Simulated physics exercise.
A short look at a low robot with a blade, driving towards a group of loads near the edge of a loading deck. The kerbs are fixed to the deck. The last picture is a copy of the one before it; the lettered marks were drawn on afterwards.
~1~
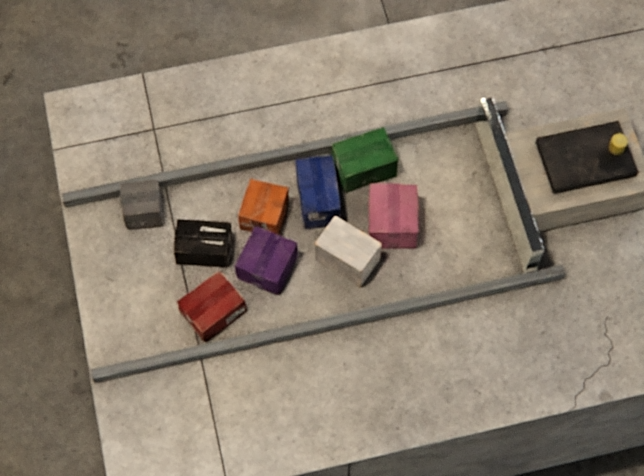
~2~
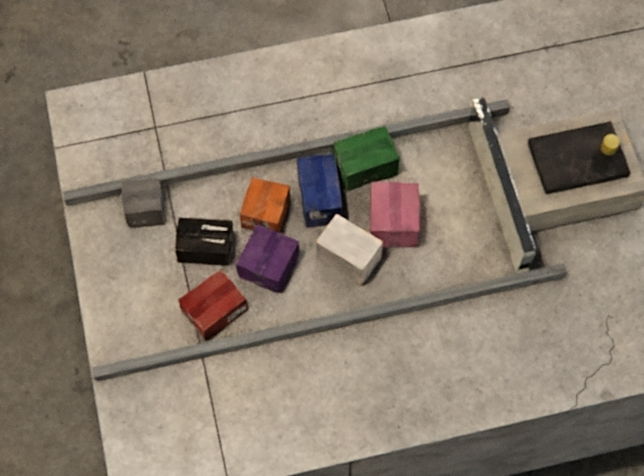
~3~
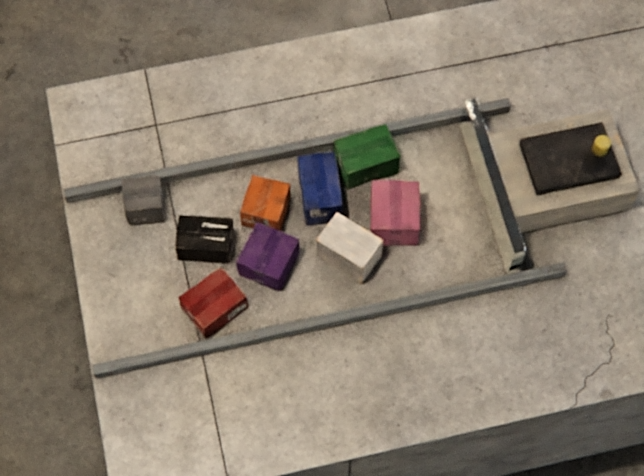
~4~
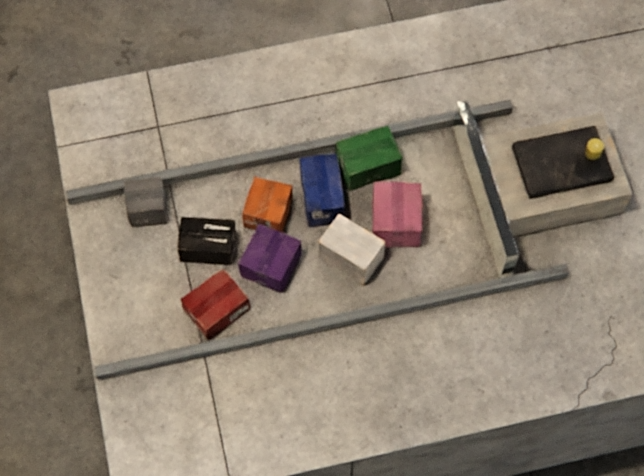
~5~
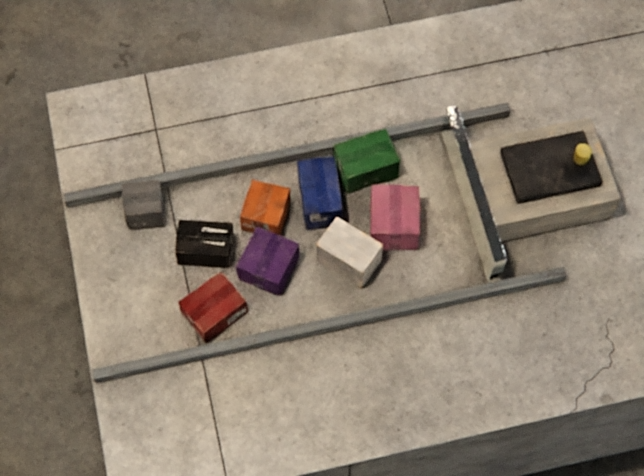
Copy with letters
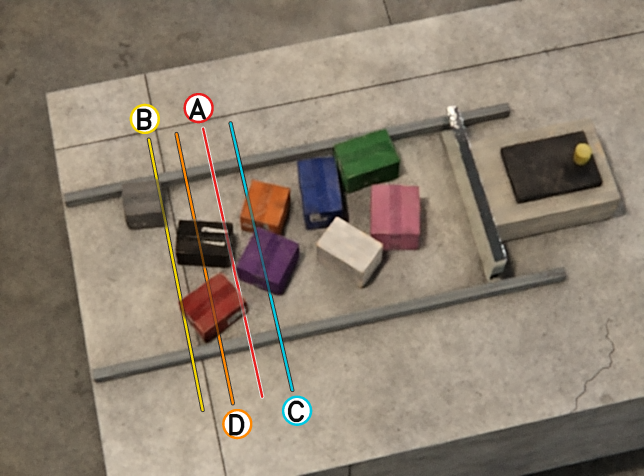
A low robot with a blade moves slowly left between two rails near scattered colored boxes.
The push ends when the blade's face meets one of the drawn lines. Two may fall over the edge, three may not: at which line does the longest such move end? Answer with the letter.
No third one falls up to D.
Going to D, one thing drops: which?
The black parcel goes over.
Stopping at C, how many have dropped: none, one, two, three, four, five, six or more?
The count is none.
On the marked copy, A at (231, 256); B at (174, 268); C at (260, 250); D at (203, 262).
Taking D. A third of the way, robot (448, 188); black parcel (203, 248); green box (328, 168).
Two thirds of the way, robot (352, 208); black parcel (139, 283); red parcel (165, 322).
When it is over, robot (276, 224); black parcel over the edge; red parcel (90, 339); one fallen.
As for the rest, A is within the limit but short; B drops four; C is within the limit but short.
